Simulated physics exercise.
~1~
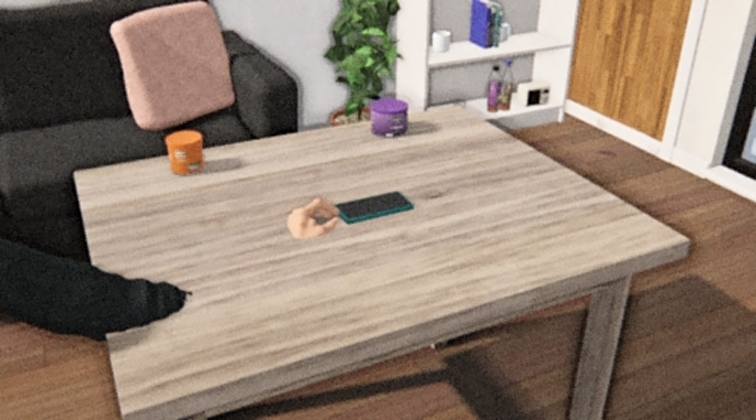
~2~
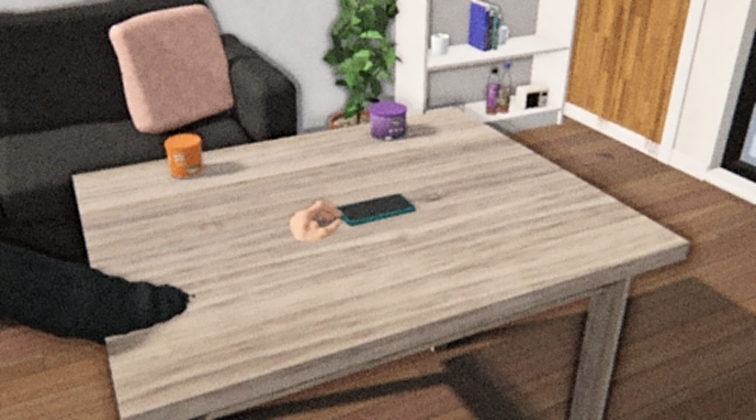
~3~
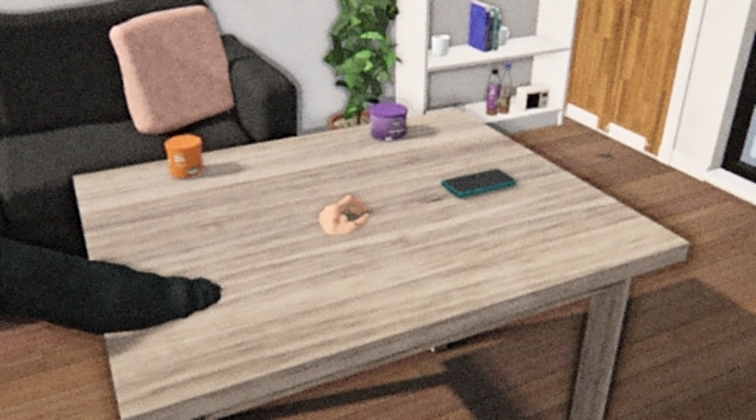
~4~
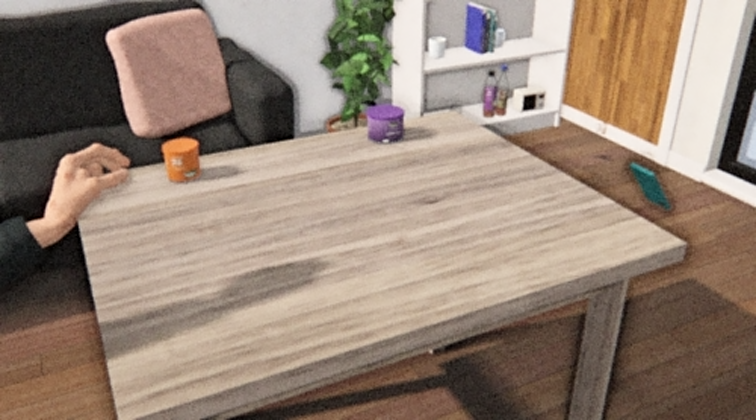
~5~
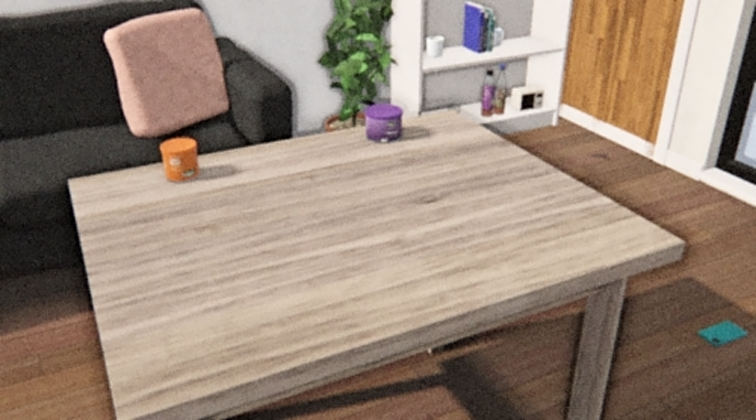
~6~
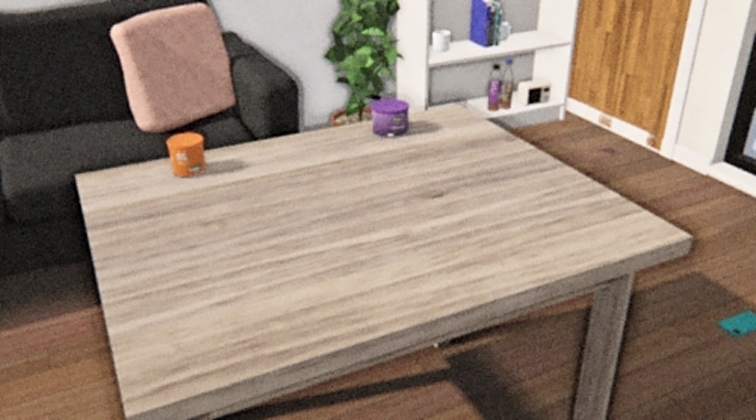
To begin with, a turquoise phone lies near the middle of a wooden table, with an orange tin and a purple tub toward the back and a dark sofa behind. A hand rests against the phone's left side, its dark-sleeved arm reaching in from the left. The hand pushes, and the phone slides to the right, pulling away from the fingers. As the hand draws back to the left, the phone leaves the table and turns in the air beyond the right edge. It ends at rest on the wooden floor, while the tin and tub stay put.
